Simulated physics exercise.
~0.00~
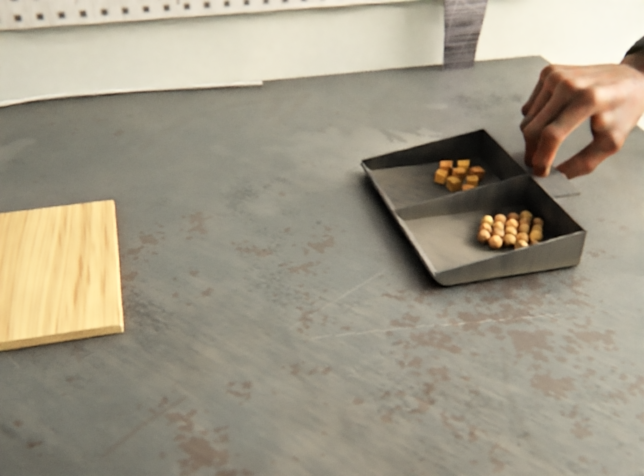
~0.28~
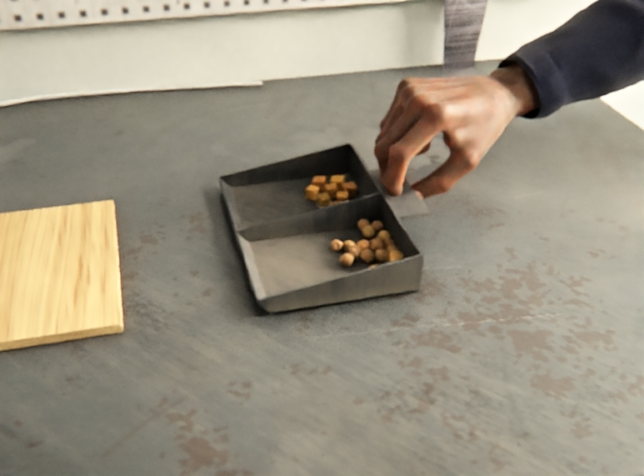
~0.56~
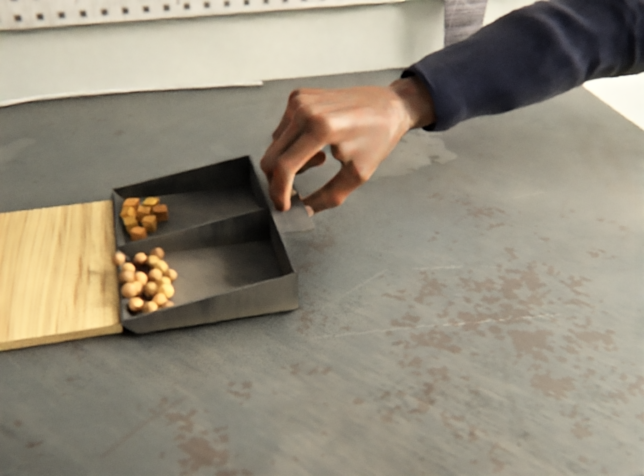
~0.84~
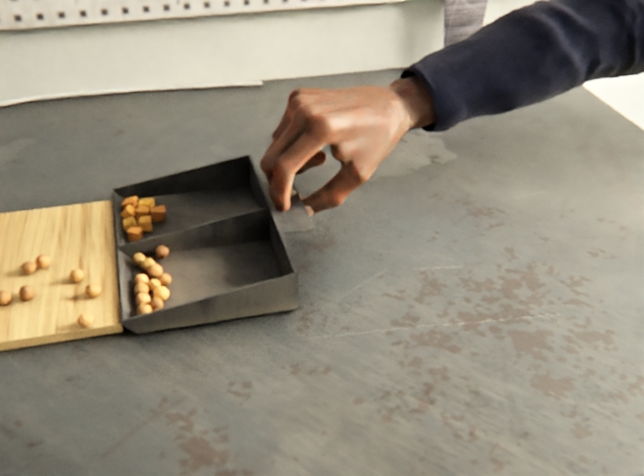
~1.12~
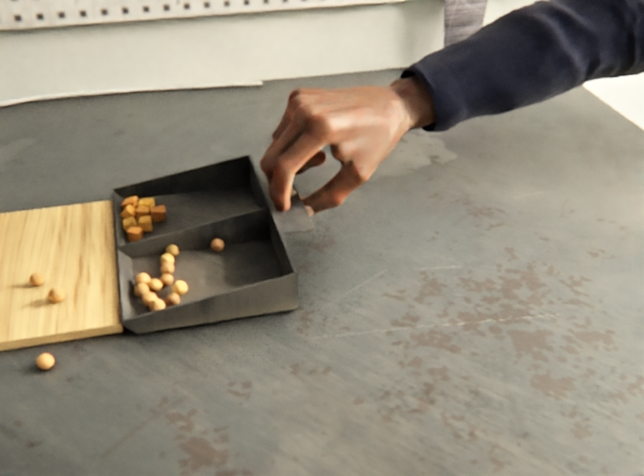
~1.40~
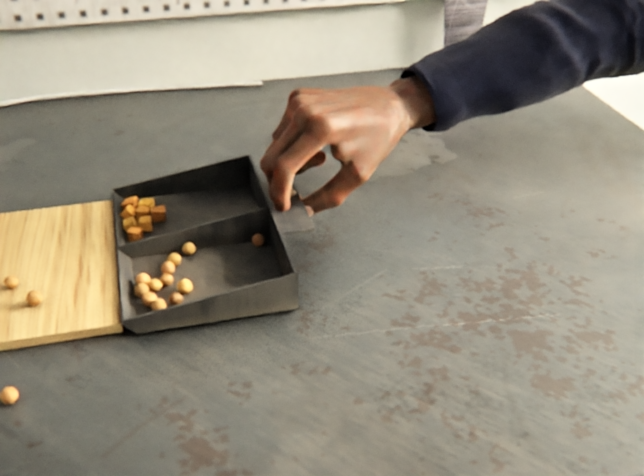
On a worn grey tabletop, a hand slides a divided dark tray of small round balls and orange-brown cubes left until it stops against a wooden board; some balls spill over the rim and roll across the board, one onto the table, while the cubes stay inside.
